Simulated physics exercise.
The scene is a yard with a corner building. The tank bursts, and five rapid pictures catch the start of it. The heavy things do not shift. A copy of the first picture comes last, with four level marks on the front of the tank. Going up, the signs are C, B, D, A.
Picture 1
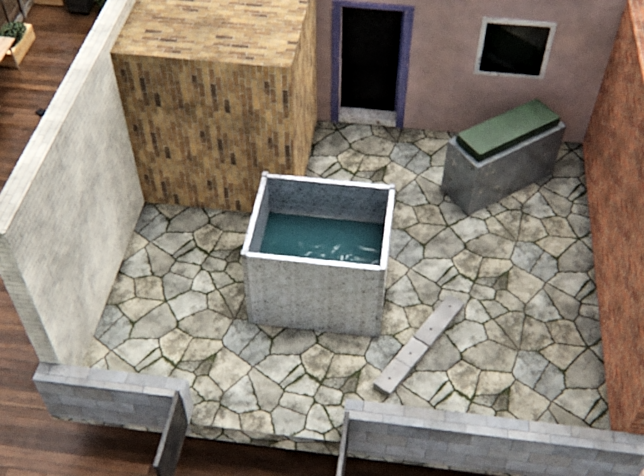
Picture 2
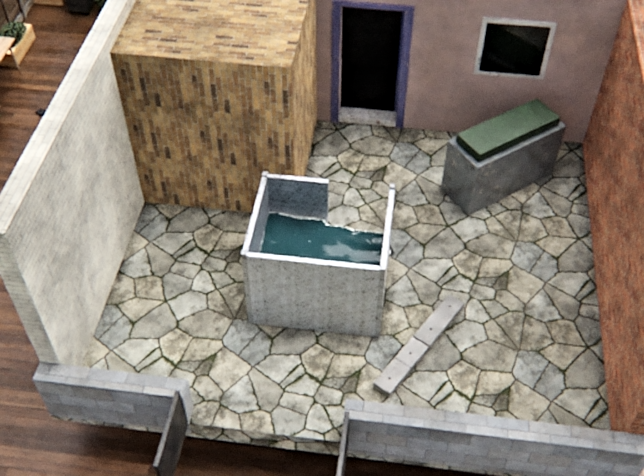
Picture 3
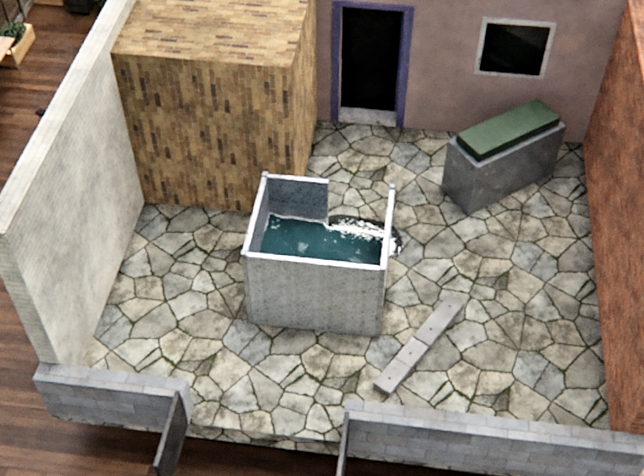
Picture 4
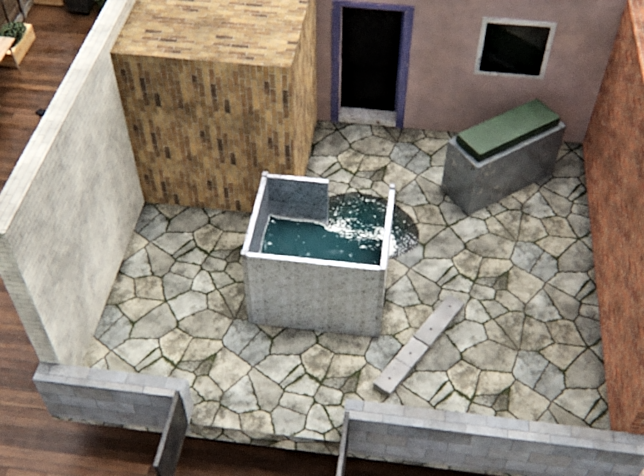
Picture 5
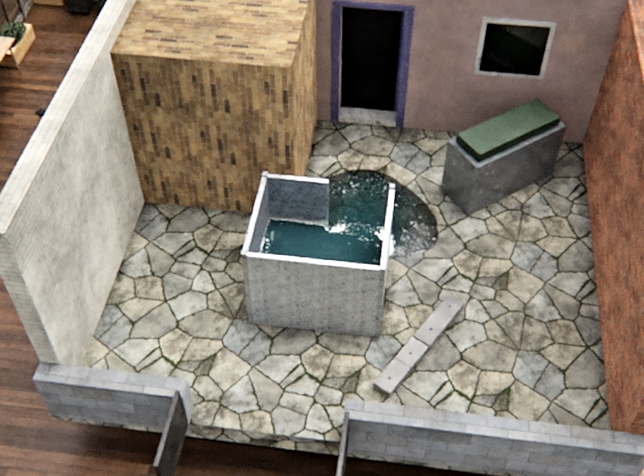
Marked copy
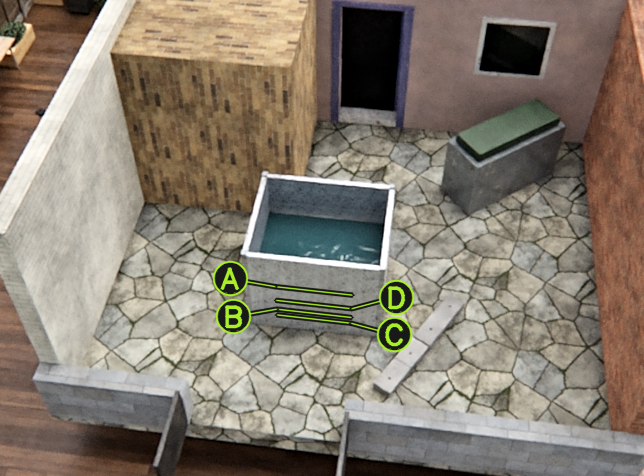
A walled yard paved with irregular stone is seen from high above, and the view stays still. A pale grey tank of blue-green water stands in the middle, with a brown corner building behind it to the left, a blue-framed doorway at the back, and a green-topped grey block to the right. Part of the tank's back wall disappears, and foaming water pours through the gap, spreading darkly over the paving behind.
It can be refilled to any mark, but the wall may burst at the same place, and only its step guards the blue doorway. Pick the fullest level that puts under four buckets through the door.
The answer is mark B.
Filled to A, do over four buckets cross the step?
Yes, that goes wrong.
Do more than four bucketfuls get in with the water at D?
Yes.
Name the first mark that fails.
The answer is D.
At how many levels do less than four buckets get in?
Two of the four.
On the marked copy, A at (313, 290); B at (313, 313); C at (313, 319); D at (313, 304); from the bottom up C, B, D, A.
If A is chosen, dozens of bucketfuls pour in.
If B is chosen, a bucket or two gets in.
If C is chosen, nothing gets over.
If D is chosen, about 8 bucketfuls get in.
